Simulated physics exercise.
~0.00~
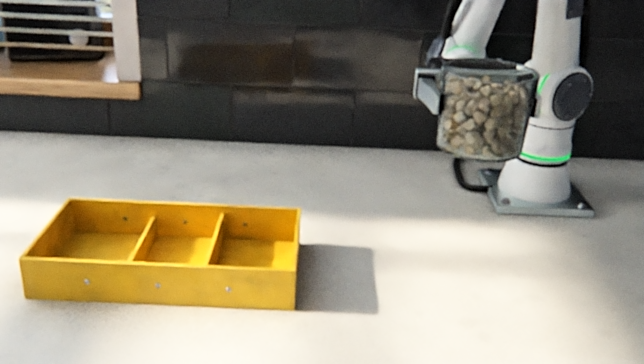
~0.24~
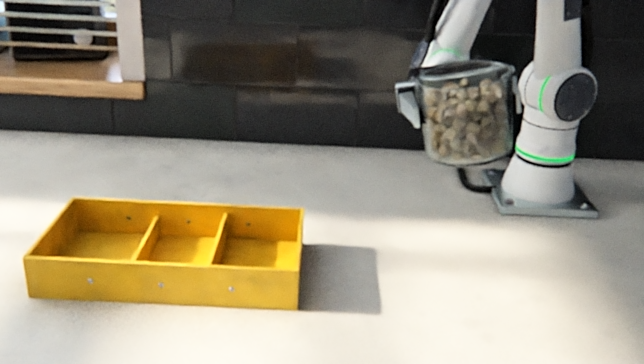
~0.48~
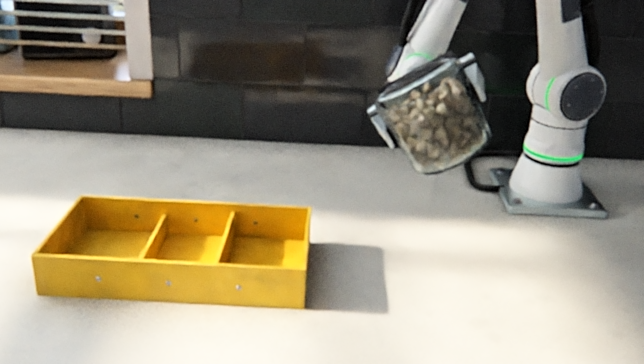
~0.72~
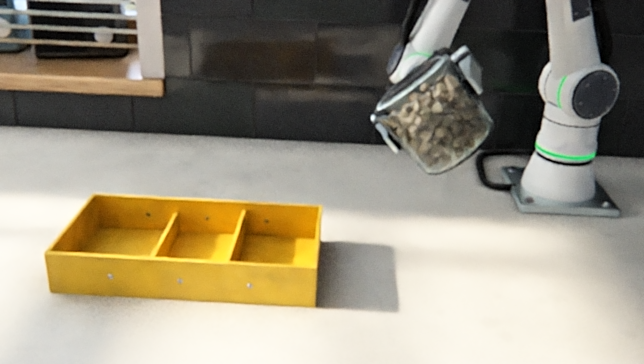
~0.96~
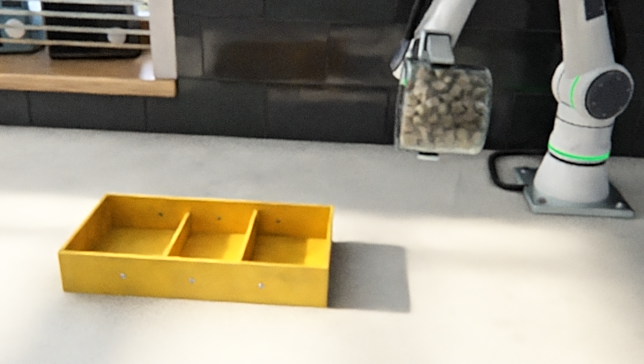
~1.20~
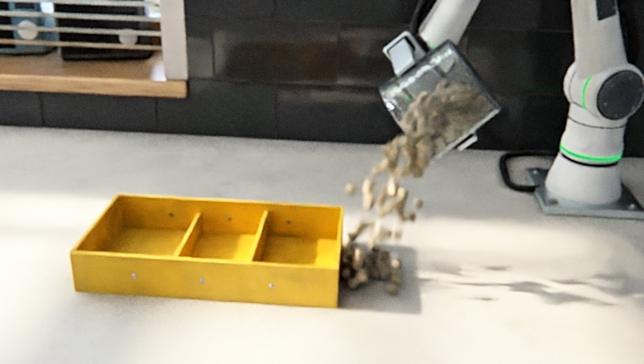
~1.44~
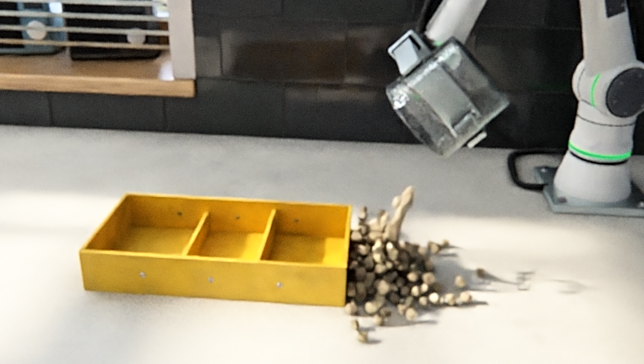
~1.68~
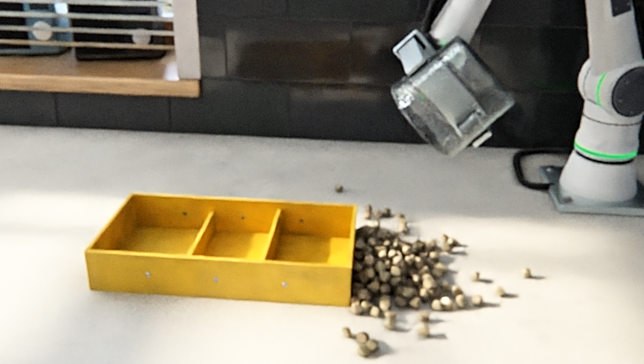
To begin with, a white robot arm holds a clear container of small pebbles above a pale table, to the right of a yellow tray with three compartments. The arm carries the container left toward the tray, tilting it, then swings it a little back and upward while tipping it further. Still short of the tray, it turns the container over, and the pebbles stream out beside the tray's right end. They pile against its outer wall and scatter across the table. Finally, the emptied container hangs upside down, with nearly all the pebbles lying outside the tray.
